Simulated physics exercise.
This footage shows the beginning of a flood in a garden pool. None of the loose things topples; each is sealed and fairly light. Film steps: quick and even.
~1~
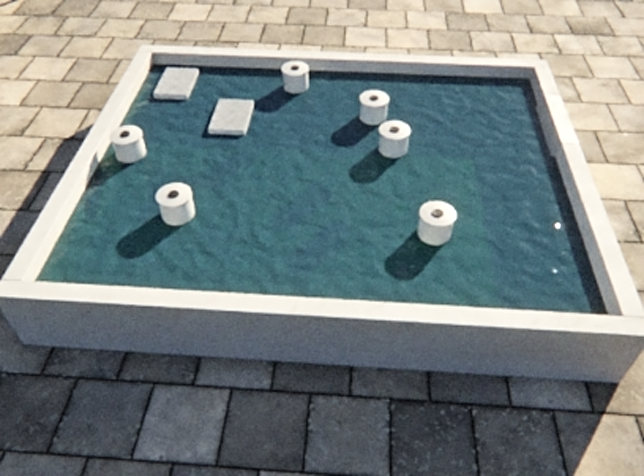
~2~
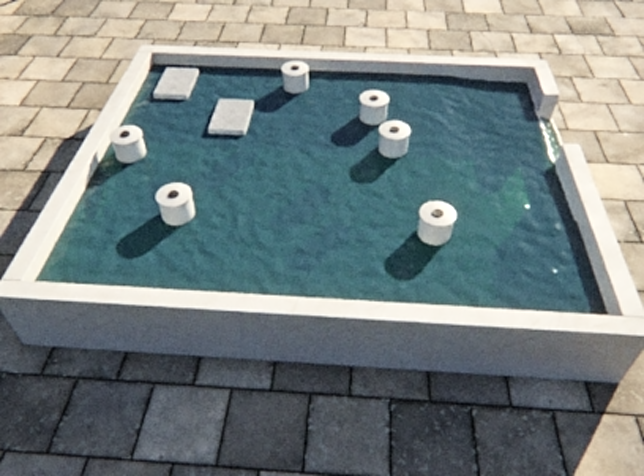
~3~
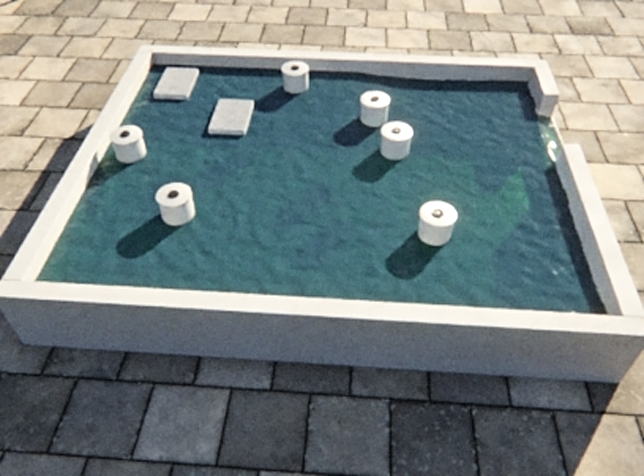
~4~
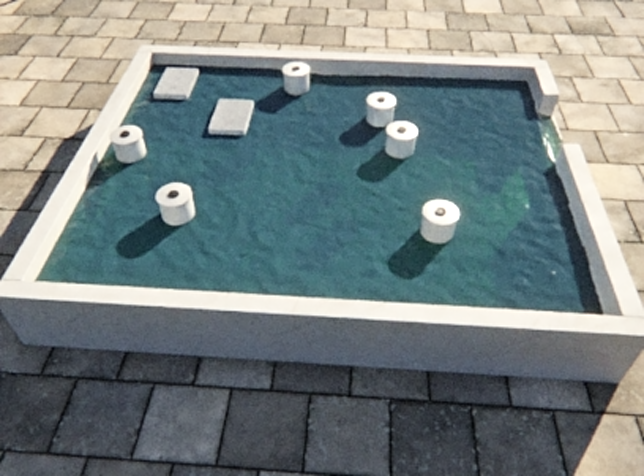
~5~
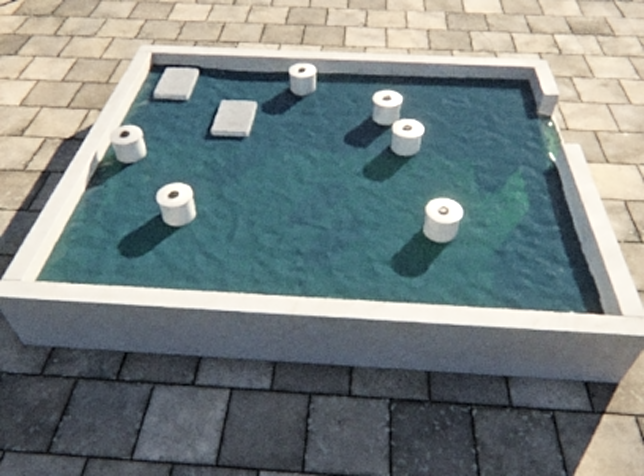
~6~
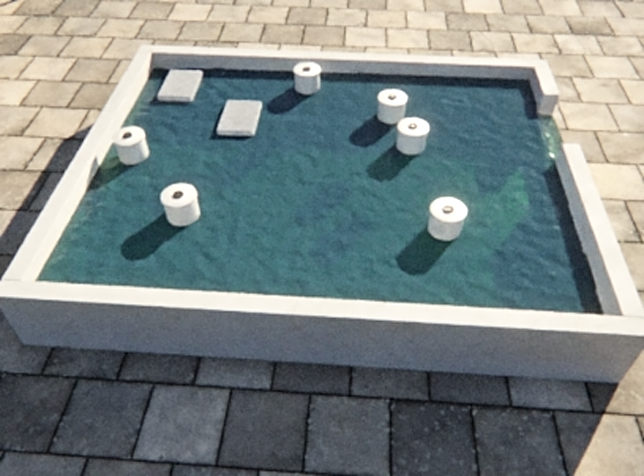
Round white tubs and flat pale slabs float in a walled garden pool on grey and tan paving, seen from above at an angle. Six tubs with dark centres are spread over the blue-green water, with two squarish slabs at the upper left. A gap opens in the right wall, then the tubs toward the right drift slightly rightward, the others shifting less and later, while the camera stays still.
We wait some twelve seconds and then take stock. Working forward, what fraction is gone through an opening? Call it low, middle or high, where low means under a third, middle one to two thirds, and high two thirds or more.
Low.
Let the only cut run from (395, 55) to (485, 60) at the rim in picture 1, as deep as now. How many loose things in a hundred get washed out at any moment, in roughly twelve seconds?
Close to 20 percent, more or less.
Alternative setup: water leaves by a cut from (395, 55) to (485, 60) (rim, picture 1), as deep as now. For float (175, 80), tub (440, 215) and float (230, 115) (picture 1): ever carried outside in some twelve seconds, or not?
Turn by turn - stays put, stays put, stays put.
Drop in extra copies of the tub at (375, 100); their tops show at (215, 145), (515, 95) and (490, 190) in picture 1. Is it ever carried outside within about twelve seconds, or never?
Result list, first to last: Does not leave, leaves, leaves.
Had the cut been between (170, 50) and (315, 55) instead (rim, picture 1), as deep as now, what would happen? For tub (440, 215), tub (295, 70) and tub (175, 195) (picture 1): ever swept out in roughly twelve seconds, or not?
Outcome for each, in the order asked: Not flushed / flushed / not flushed.
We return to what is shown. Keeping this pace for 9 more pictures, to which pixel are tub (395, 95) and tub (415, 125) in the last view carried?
Estimate: (426, 100), then (449, 125).
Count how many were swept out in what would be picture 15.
0 in all.
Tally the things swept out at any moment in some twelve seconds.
Exactly 1.
A moment on, 0 of 8 are out; 8 afloat.
Next, 0 of 8 are out; 8 afloat.
Later, 0 of 8 are out; 8 afloat.
In the end, 1 of 8 are out; 7 afloat.
